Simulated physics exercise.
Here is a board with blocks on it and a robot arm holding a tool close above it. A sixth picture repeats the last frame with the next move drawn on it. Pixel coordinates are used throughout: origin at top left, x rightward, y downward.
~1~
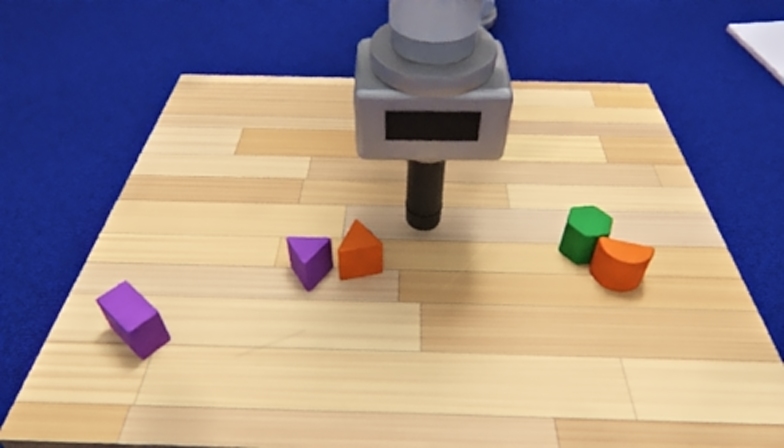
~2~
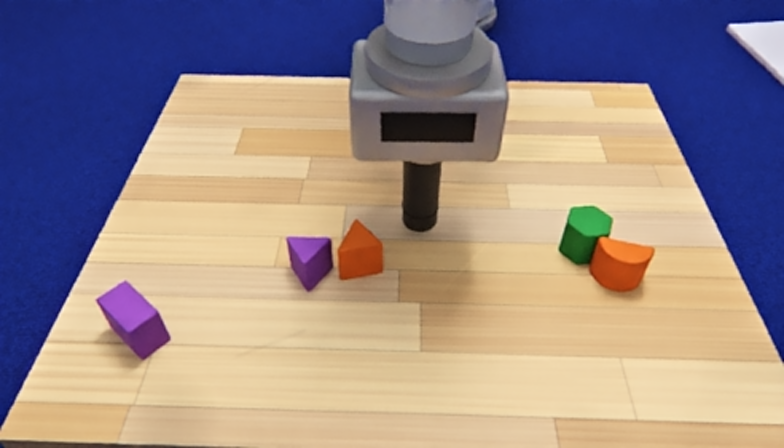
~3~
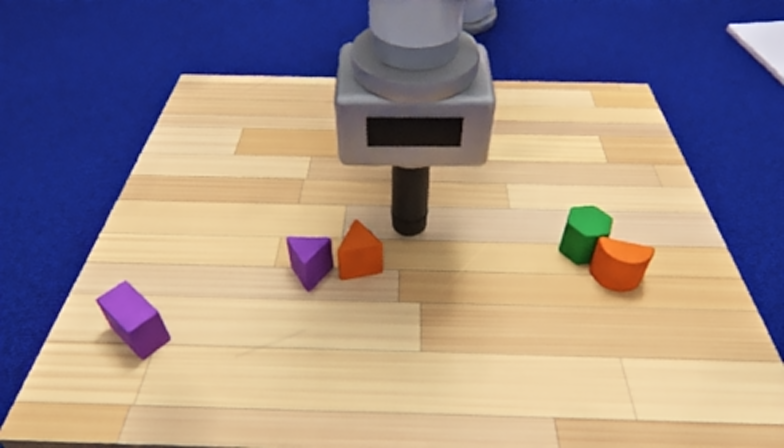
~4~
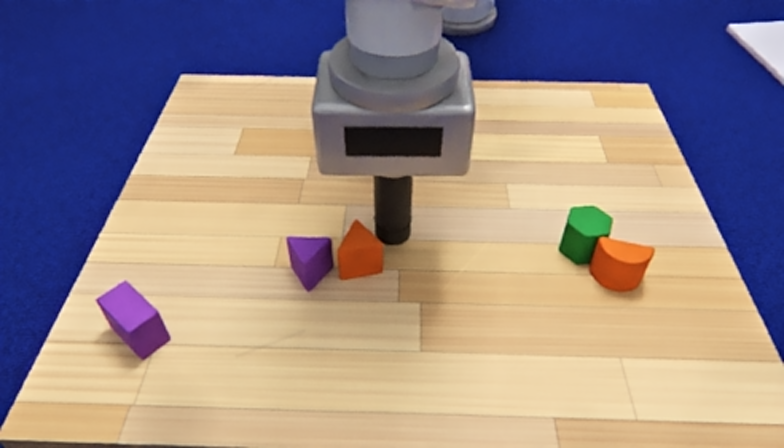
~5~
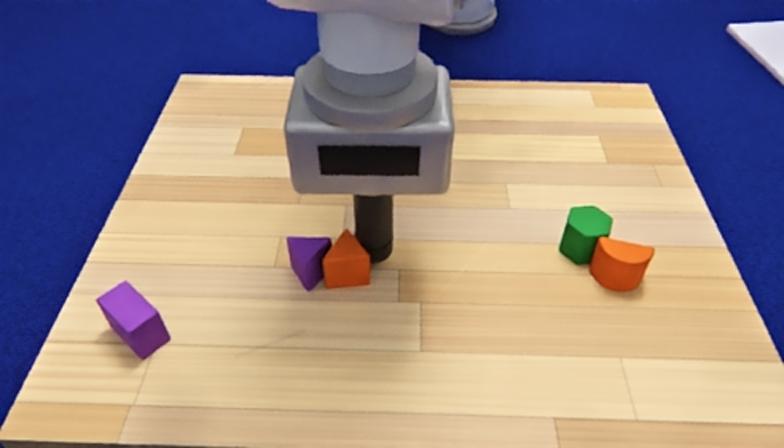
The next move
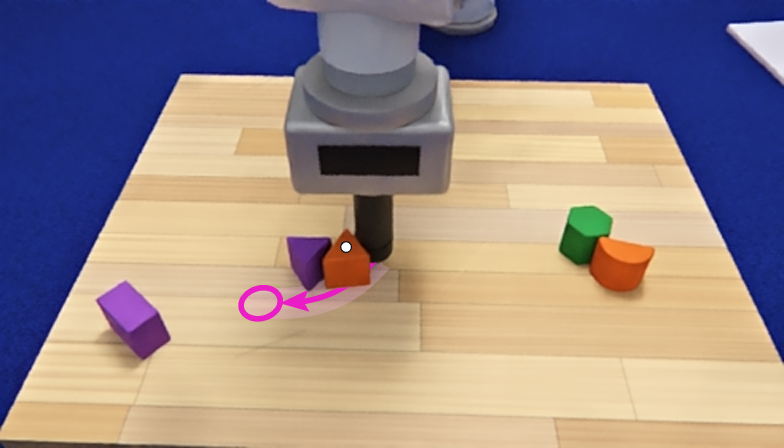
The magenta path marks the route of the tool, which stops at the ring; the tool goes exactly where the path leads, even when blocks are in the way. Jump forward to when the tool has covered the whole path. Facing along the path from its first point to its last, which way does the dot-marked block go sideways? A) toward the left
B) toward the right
A - toward the left.
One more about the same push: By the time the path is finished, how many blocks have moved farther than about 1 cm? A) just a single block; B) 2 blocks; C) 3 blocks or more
The correct letter is A.
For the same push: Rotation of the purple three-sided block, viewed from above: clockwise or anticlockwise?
Direction: Clockwise.
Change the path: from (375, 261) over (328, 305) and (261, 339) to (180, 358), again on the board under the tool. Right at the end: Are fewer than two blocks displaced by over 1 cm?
In short: Yes.
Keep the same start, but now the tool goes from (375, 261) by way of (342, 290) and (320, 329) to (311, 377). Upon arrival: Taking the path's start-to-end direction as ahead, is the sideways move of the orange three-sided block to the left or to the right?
Shifts right.
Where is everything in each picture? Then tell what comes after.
The first frame shows tool tip at (423, 220); block tops, purple oblong at (126, 305); purple three-sided block at (307, 245); orange three-sided block at (359, 237).
The second frame shows tool at (420, 221); blocks unchanged.
The third frame shows tool at (409, 225); blocks unchanged.
The fourth frame shows tool at (393, 234); blocks unchanged.
The fifth frame shows tool at (374, 251); purple oblong at (126, 305); purple three-sided block at (307, 245); orange three-sided block at (346, 247).
Path on the board, from (375, 261) by way of (346, 286) and (306, 301) to (261, 303); the dot is on the orange three-sided block.
On the path given first. One third of the way, tool at (344, 277); orange three-sided block at (310, 272).
Two thirds of the way, tool at (303, 292); purple three-sided block at (301, 244), turned 25° clockwise; orange three-sided block at (268, 290).
At the end, tool at (258, 293); purple oblong in place; purple three-sided block at (300, 243), turned 30° clockwise; orange three-sided block at (236, 302), turned 40° anticlockwise.
